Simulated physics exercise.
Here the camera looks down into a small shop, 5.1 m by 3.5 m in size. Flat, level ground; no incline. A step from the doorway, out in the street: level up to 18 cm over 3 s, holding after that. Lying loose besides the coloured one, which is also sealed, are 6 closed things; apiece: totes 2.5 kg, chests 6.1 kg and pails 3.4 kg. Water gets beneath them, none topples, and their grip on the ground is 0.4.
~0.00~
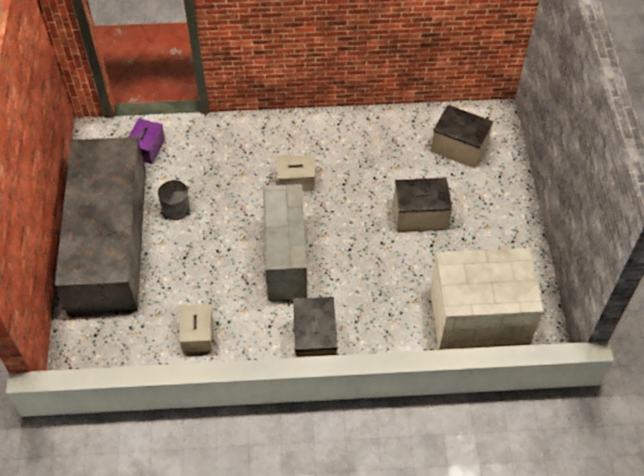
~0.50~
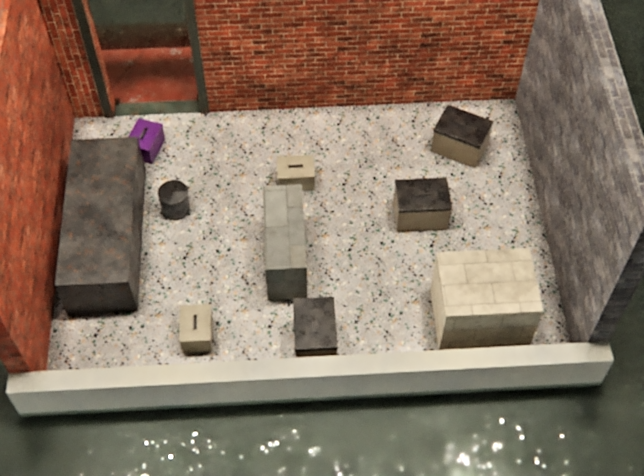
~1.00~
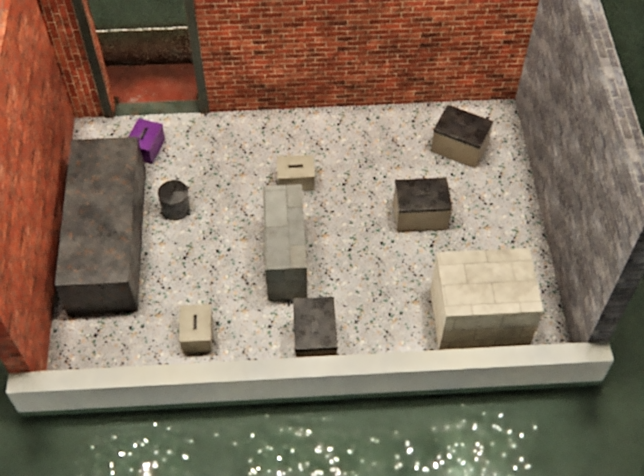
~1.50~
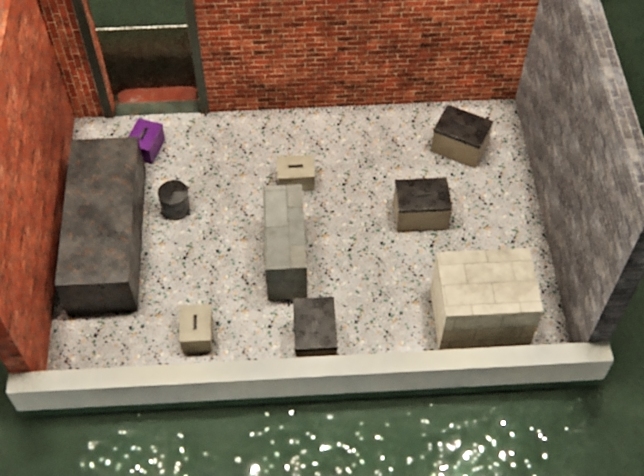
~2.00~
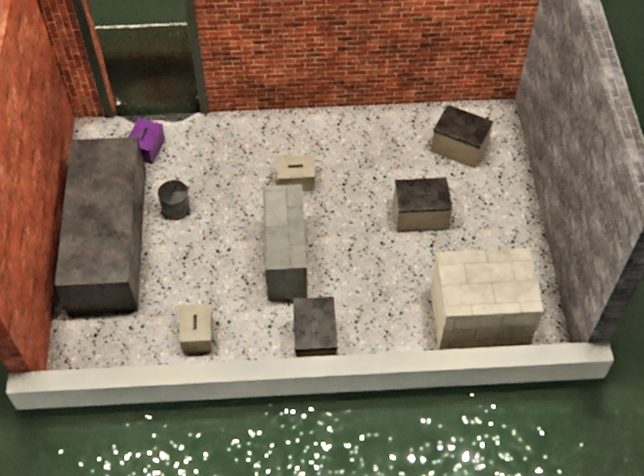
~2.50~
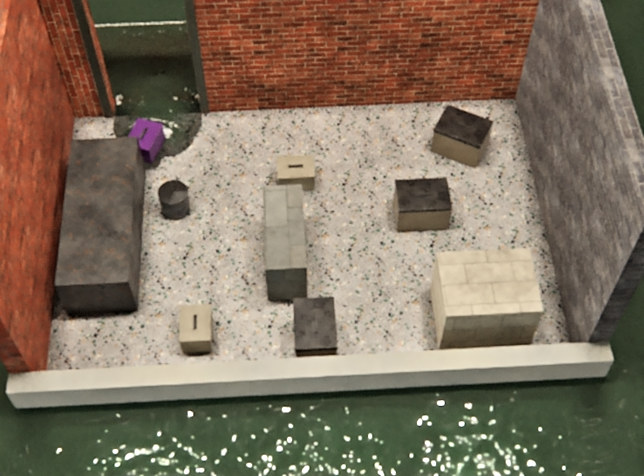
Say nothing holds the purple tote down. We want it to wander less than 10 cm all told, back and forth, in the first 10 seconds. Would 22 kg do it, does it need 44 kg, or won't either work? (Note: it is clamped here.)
It needs 44 kg.
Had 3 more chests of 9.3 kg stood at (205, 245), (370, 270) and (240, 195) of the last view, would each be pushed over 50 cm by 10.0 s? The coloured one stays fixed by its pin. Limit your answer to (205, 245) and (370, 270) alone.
In turn: Over, short of it.
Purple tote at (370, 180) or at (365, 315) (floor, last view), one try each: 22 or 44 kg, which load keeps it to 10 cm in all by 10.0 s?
Respectively, the light option succeeds and the light option succeeds.
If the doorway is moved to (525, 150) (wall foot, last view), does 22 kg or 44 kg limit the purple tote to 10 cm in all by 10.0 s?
I'd say the lighter one will work.
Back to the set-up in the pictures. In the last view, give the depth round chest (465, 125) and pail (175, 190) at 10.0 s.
First roughly 4 cm, second roughly 7 cm.
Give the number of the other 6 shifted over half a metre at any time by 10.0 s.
Result: 4.
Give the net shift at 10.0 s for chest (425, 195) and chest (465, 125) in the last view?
They've ended up 60 cm and 30 cm away, in that order.
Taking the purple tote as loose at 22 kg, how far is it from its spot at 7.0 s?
Roughly 10 cm.
After 3.5 s the purple tote would be 1 cm from its start with 22 kg and 0 cm from its start with 44 kg; 6 cm of water round it then.
After 4.5 s the purple tote would be 8 cm from its start with 22 kg and 0 cm from its start with 44 kg; 7 cm of water round it then.
After 7.0 s the purple tote would be 9 cm from its start with 22 kg and 0 cm from its start with 44 kg; 10 cm of water round it then.
After 10.0 s the purple tote would be 47 cm from its start with 22 kg and 0 cm from its start with 44 kg; 11 cm of water round it then.
